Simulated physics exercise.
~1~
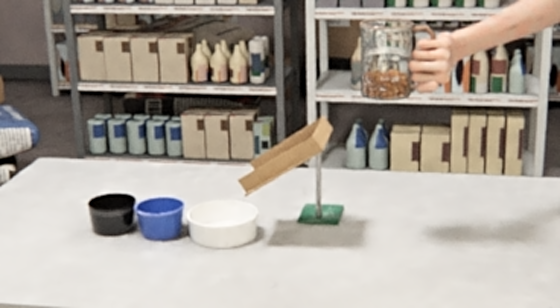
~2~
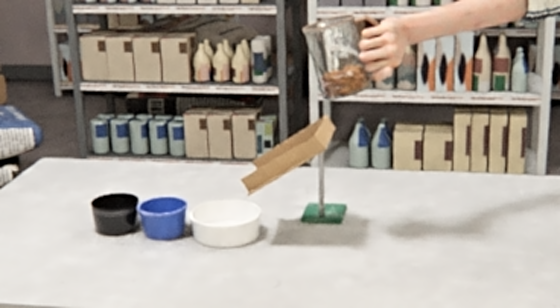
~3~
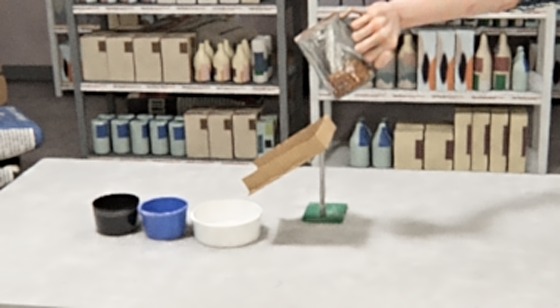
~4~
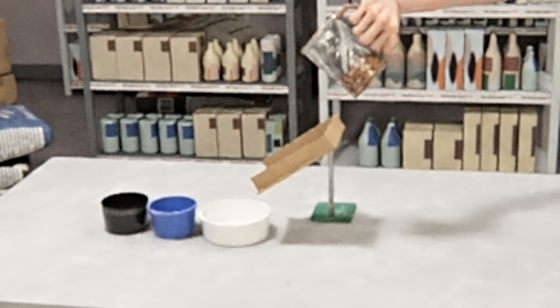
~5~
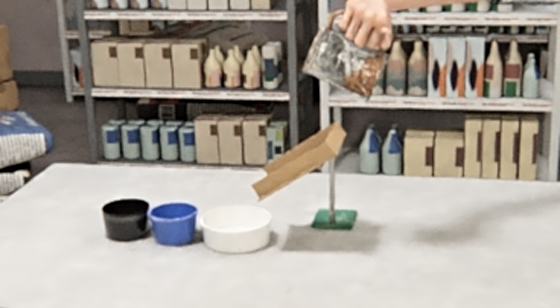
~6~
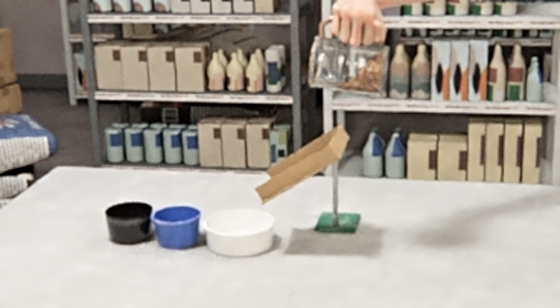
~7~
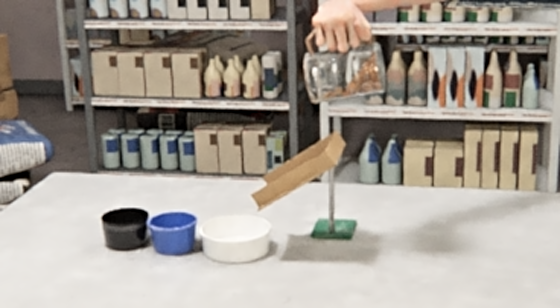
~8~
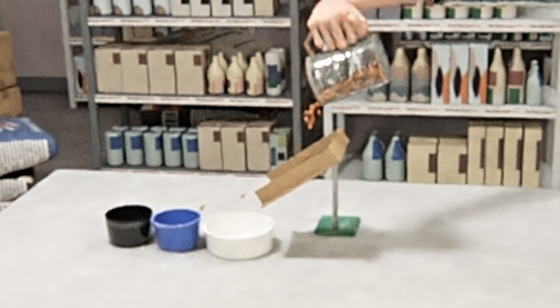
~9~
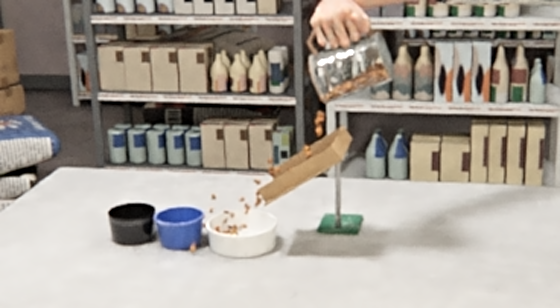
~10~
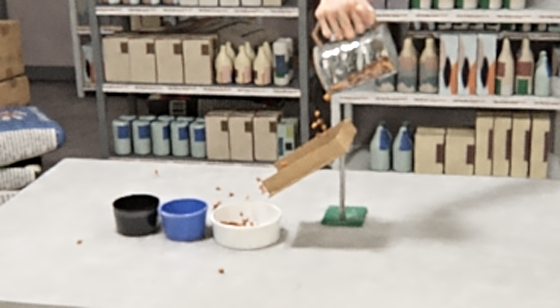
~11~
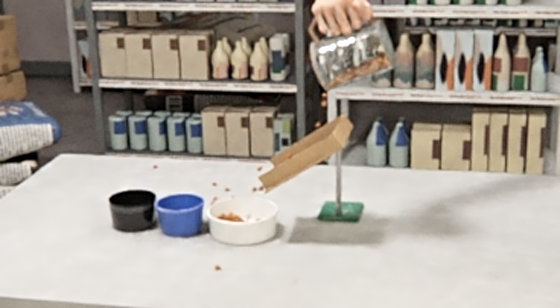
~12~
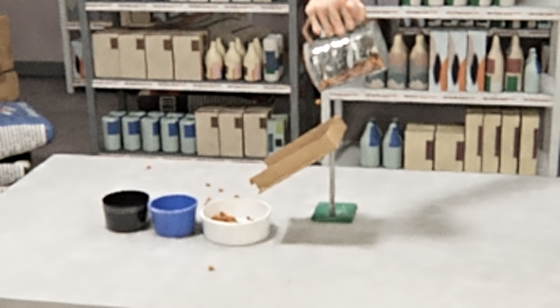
A hand tips a clear jug, pouring brown bits down a slope mostly into the white dish.
